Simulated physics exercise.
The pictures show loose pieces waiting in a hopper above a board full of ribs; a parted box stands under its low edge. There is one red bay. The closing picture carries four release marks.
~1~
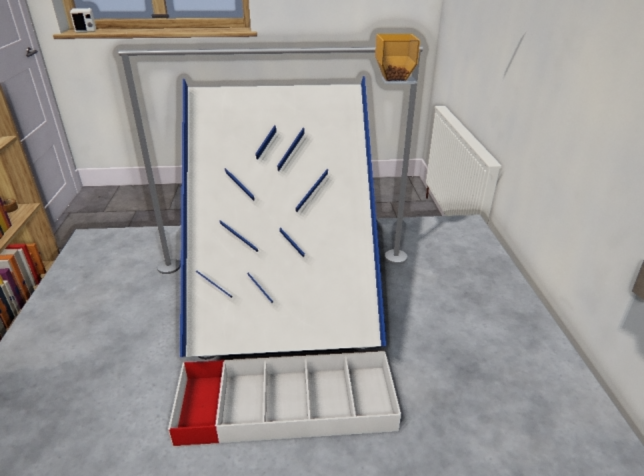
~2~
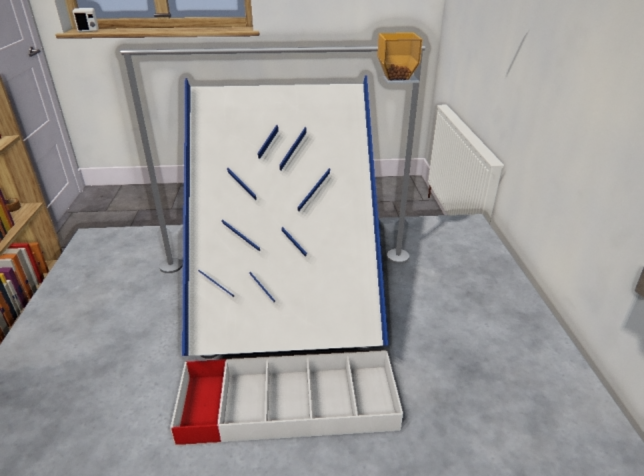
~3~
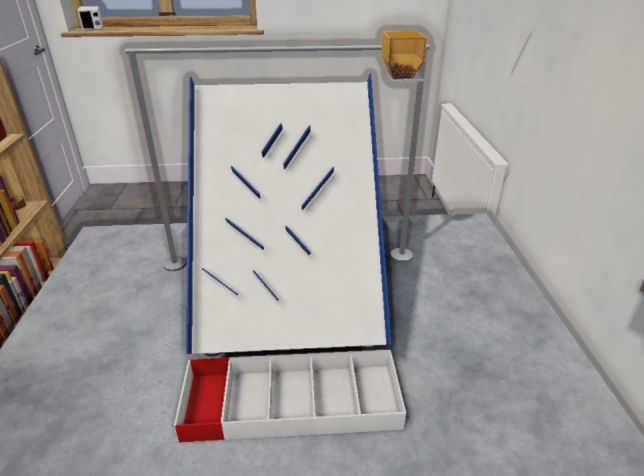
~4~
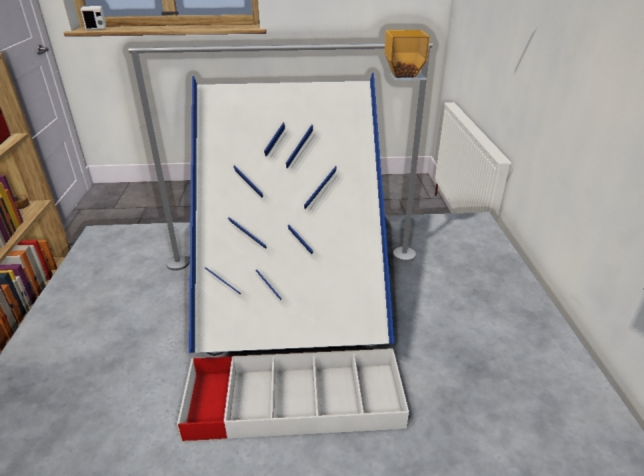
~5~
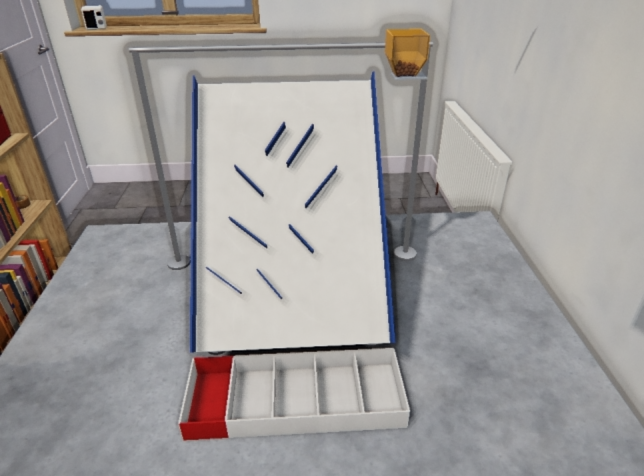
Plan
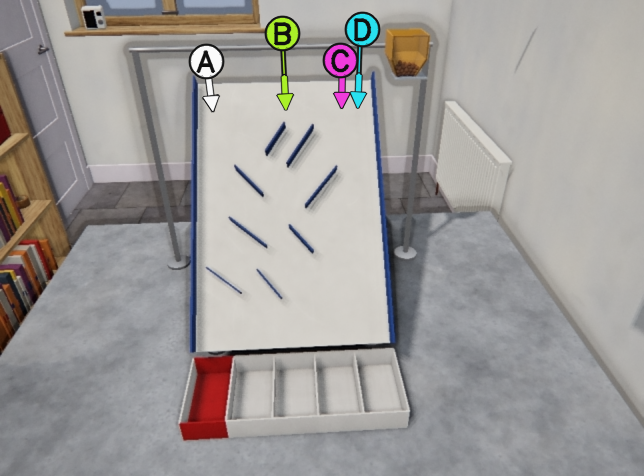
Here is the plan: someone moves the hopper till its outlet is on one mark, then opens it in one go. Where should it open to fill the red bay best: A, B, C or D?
Take A.
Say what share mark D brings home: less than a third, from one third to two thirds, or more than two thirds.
Less than a third.
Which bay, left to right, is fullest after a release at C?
The fifth from the left.
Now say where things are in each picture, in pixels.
Hopper at (395, 72), cereal balls, door shut, in the first frame.
Ribs (258, 154) to (277, 125), (280, 166) to (306, 127), (227, 168) to (255, 196), in the second frame.
Ribs (302, 206) to (334, 167), (225, 218) to (263, 247), (286, 226) to (310, 252), in the third frame.
Ribs (205, 268) to (239, 293), (256, 269) to (280, 298), in the fourth frame.
Red bay at (204, 429), number 1 of 5 from the left, in the fifth frame.
On the marked copy, mark A meets the board at (212, 105); mark B meets the board at (285, 103); mark C meets the board at (341, 102); mark D meets the board at (358, 102).
With A, about a third in the red bay, about half in other bays, a small part outside the box.
With B, none in the red bay, nearly all in other bays, a small part outside the box.
With C, none in the red bay, most in other bays, about a quarter outside the box.
With D, none in the red bay, most in other bays, about a quarter outside the box.
